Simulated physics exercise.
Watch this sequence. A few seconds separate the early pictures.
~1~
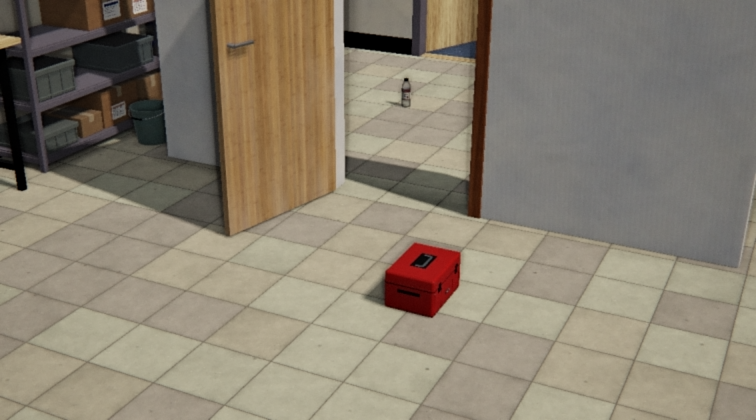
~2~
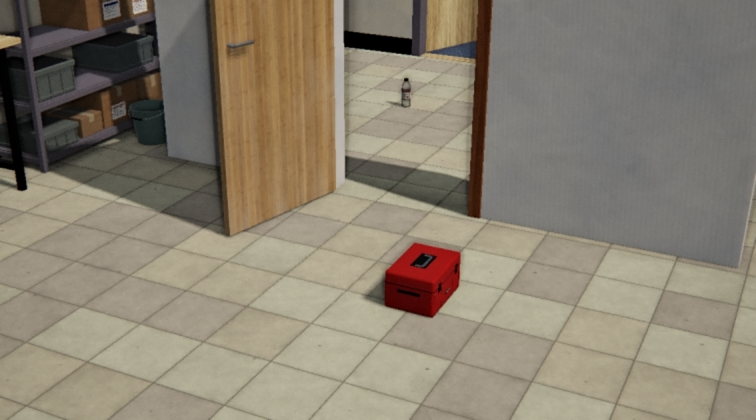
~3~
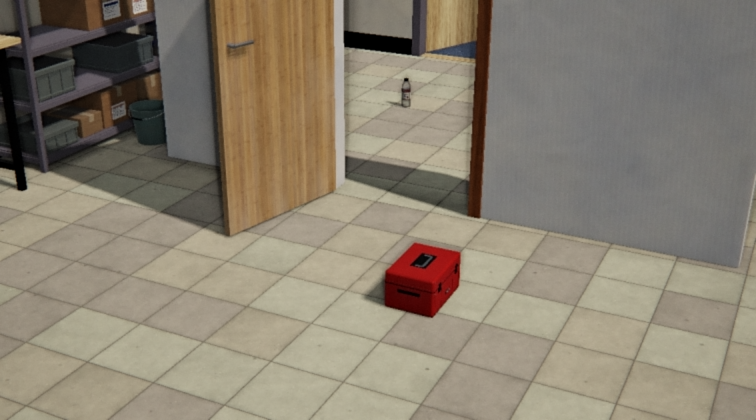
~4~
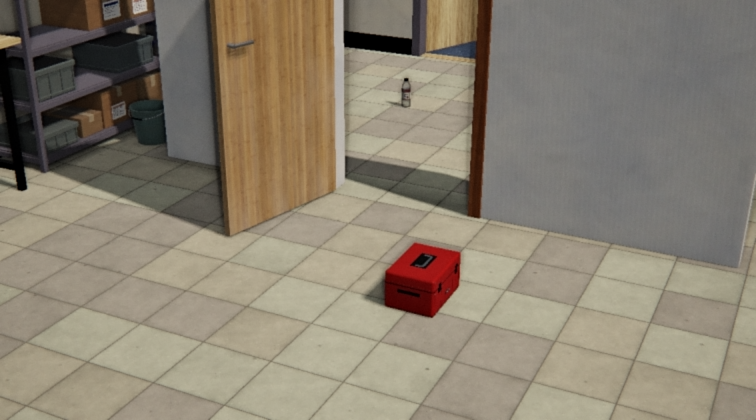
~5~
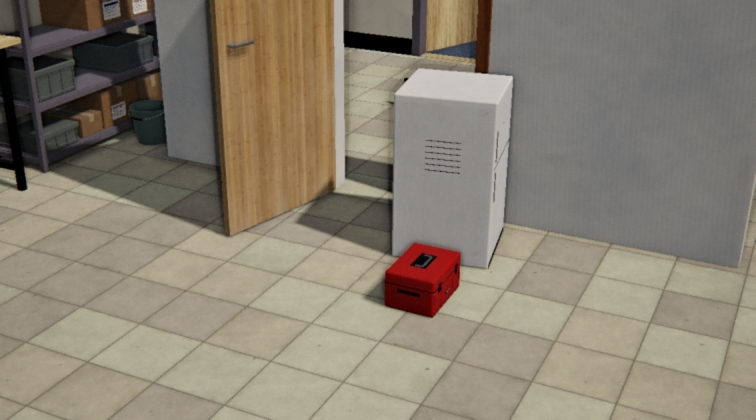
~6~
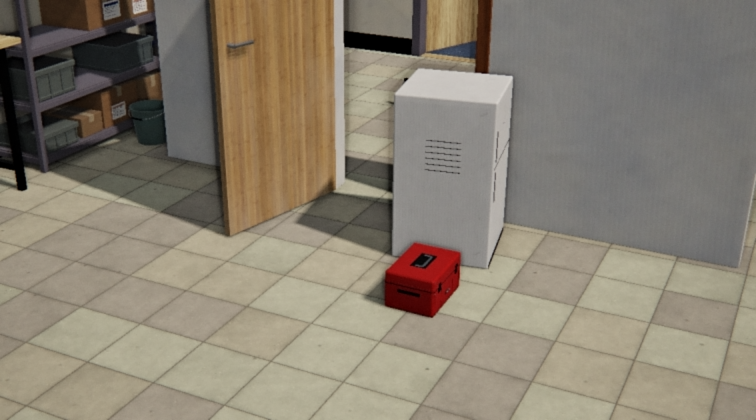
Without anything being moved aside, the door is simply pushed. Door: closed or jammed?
Jammed.
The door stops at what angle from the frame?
Roughly 40°.
Then, 0.50 s later than the last frame, open by 94°.
Then, 0.90 s later than the last frame, open by 74°.
Then, 1.10 s later than the last frame, open by 63°.
Then, 1.40 s later than the last frame, open by 46°.
When it is over, open by 40°; both as before. End places, in pixels of the last picture, white appliance near (453, 167).
